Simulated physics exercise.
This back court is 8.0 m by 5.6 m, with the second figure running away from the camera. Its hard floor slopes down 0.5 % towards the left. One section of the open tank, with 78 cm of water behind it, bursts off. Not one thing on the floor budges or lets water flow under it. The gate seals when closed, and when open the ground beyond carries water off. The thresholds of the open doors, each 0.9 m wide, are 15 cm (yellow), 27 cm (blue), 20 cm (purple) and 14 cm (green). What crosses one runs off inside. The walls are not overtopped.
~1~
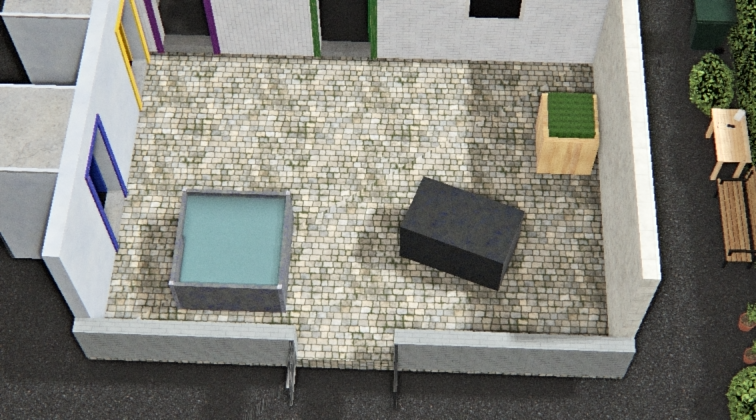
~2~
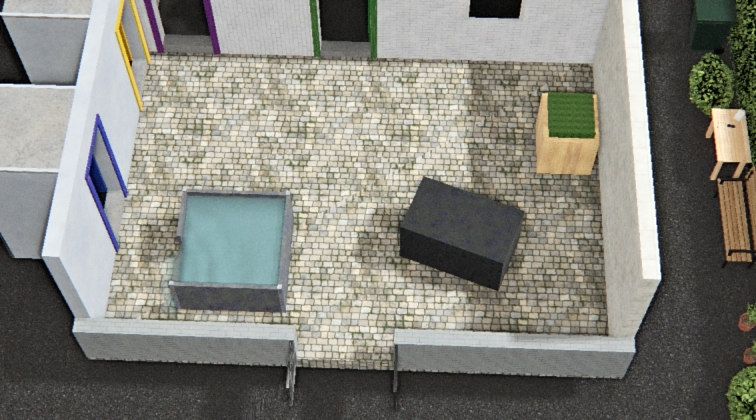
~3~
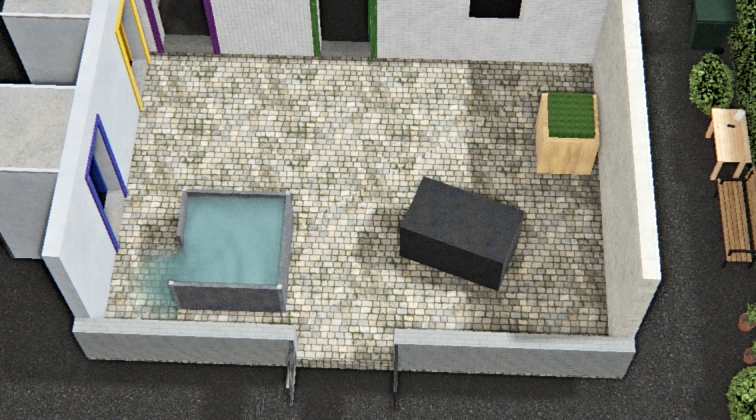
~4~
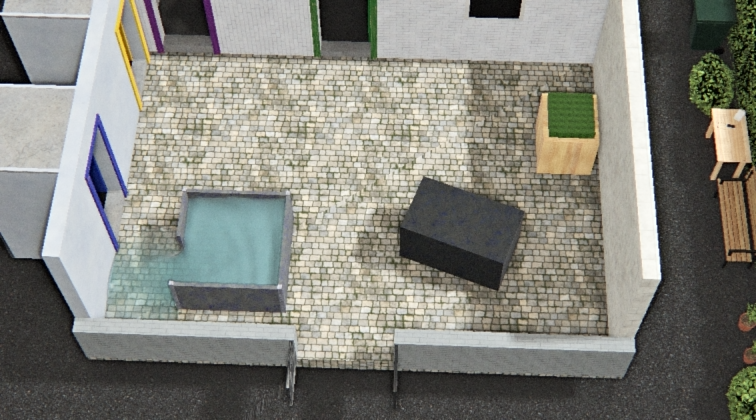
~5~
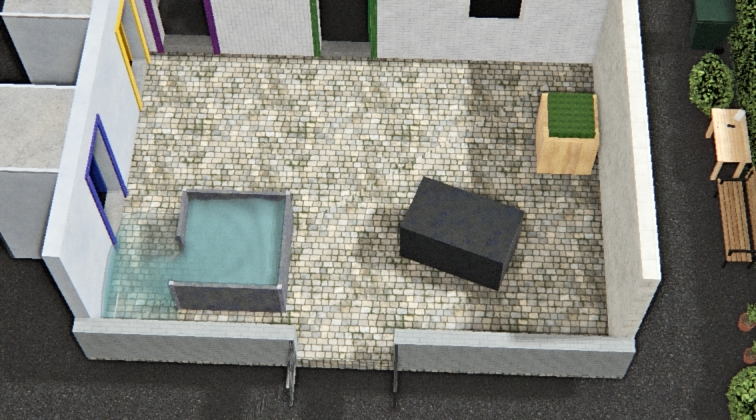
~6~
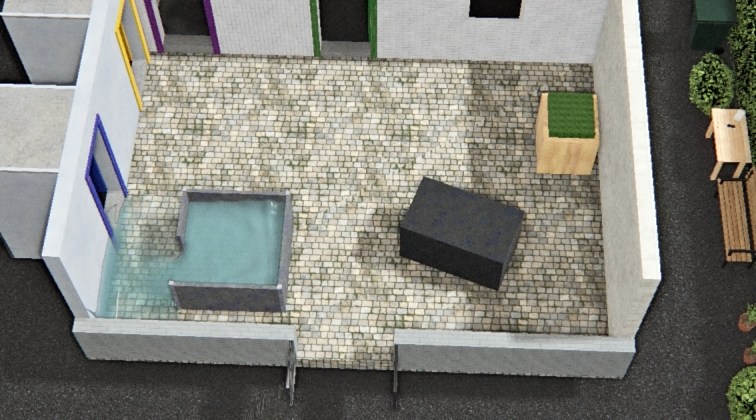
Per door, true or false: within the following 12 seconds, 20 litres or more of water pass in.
Yellow door: False. Blue door: False. Purple door: False. Green door: False.
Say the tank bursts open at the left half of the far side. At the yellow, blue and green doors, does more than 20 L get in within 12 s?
In that case, yellow door: More than that, blue door: Less than that, green door: Less than that.
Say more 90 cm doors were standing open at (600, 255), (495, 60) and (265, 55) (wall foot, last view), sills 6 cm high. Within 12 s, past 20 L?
The first one doesn't reach it, the second one doesn't reach it, and the third one exceeds it.
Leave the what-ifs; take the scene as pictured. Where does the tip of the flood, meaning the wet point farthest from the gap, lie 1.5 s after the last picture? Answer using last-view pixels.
Around pixel (151, 52).
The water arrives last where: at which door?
It's the green door.
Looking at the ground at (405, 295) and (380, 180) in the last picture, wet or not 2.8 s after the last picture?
I'd call them drenched and then spared.
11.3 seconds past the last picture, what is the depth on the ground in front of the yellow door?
About 6.0 cm deep.
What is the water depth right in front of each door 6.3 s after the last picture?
In centimetres, the yellow door has 11, the blue door 8, the purple door 11 and the green door 6.
Then, 0.7 s after the last picture water covers 10 % of the floor and is deepest (60 cm) near (103, 337); yellow door not reached, blue door 19 cm at the sill, 1 L in, purple door not reached, green door not reached.
Then, 1.5 s after the last picture water covers 25 % of the floor and is deepest (40 cm) near (104, 327); yellow door 5 cm at the sill, 0 L in, blue door 19 cm at the sill, 2 L in, purple door 4 cm at the sill, 0 L in, green door not reached.
Then, 2.8 s after the last picture water covers 45 % of the floor and is deepest (30 cm) near (103, 337); yellow door 8 cm at the sill, 0 L in, blue door 15 cm at the sill, 2 L in, purple door 17 cm at the sill, 2 L in, green door 5 cm at the sill, 0 L in.
Then, 6.3 s after the last picture water covers 85 % of the floor and is deepest (14 cm) near (103, 337); yellow door 11 cm at the sill, 2 L in, blue door 8 cm at the sill, 2 L in, purple door 11 cm at the sill, 2 L in, green door 6 cm at the sill, 0 L in.
Then, 11.3 s after the last picture water covers 100 % of the floor and is deepest (8 cm) near (450, 110); yellow door 6 cm at the sill, 2 L in, blue door 4 cm at the sill, 2 L in, purple door 5 cm at the sill, 2 L in, green door 3 cm at the sill, 0 L in.
